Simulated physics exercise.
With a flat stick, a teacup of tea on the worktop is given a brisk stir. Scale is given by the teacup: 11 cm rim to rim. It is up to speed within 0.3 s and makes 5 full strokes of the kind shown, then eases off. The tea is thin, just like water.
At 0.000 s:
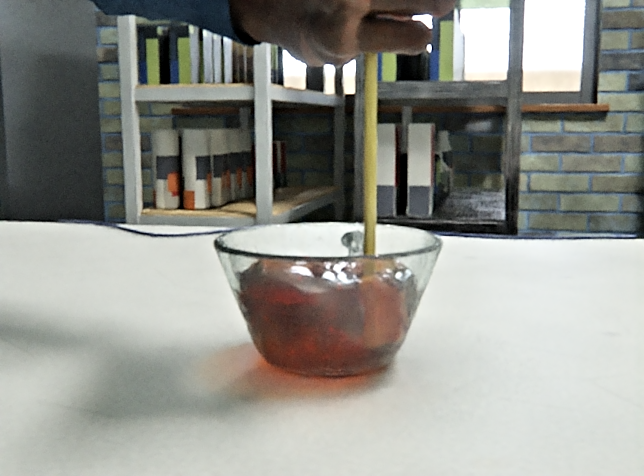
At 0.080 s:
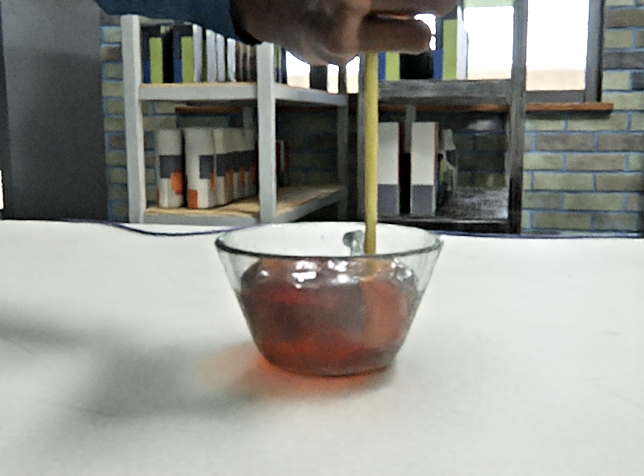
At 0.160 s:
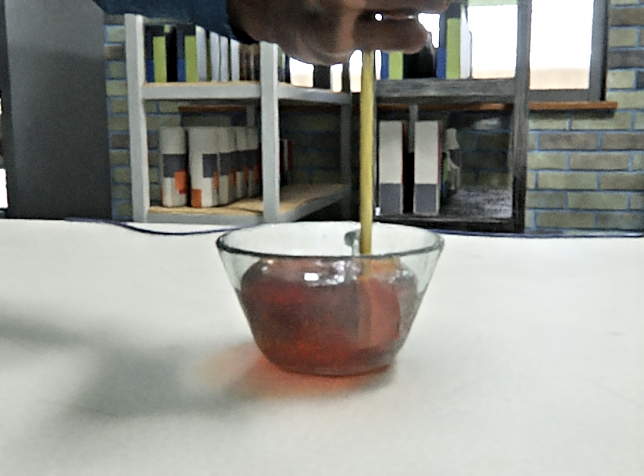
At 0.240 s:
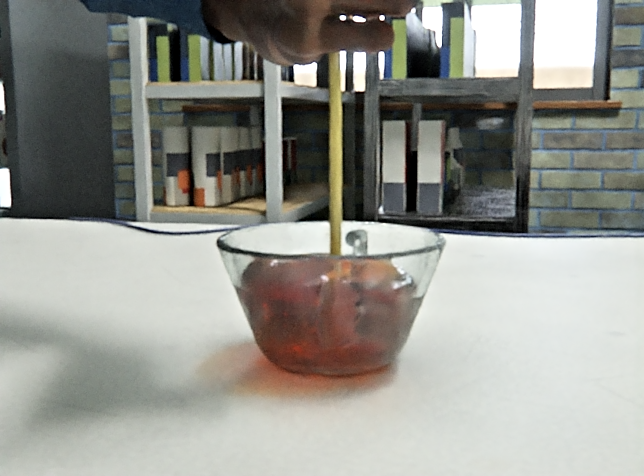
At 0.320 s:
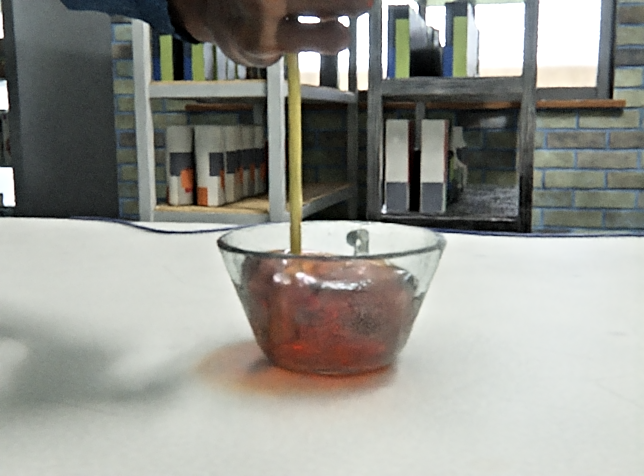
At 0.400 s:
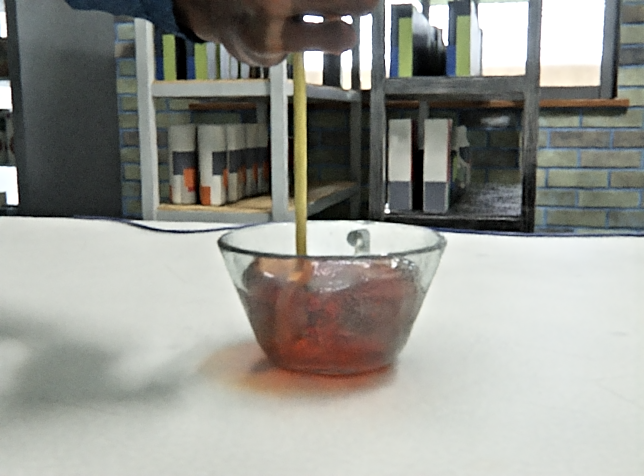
A hand held a thin stick upright in a small glass bowl of reddish-brown tea on a white worktop, then swept it from the right side across to the left, and the liquid's surface shifted.
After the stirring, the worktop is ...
It is splashed.
After 0.90 s 0 ml is over the rim.
After 1.39 s 0 ml is over the rim.
After 1.89 s 4 ml is over the rim.
After 2.39 s 9 ml is over the rim.
In the end 9 ml is over the rim.
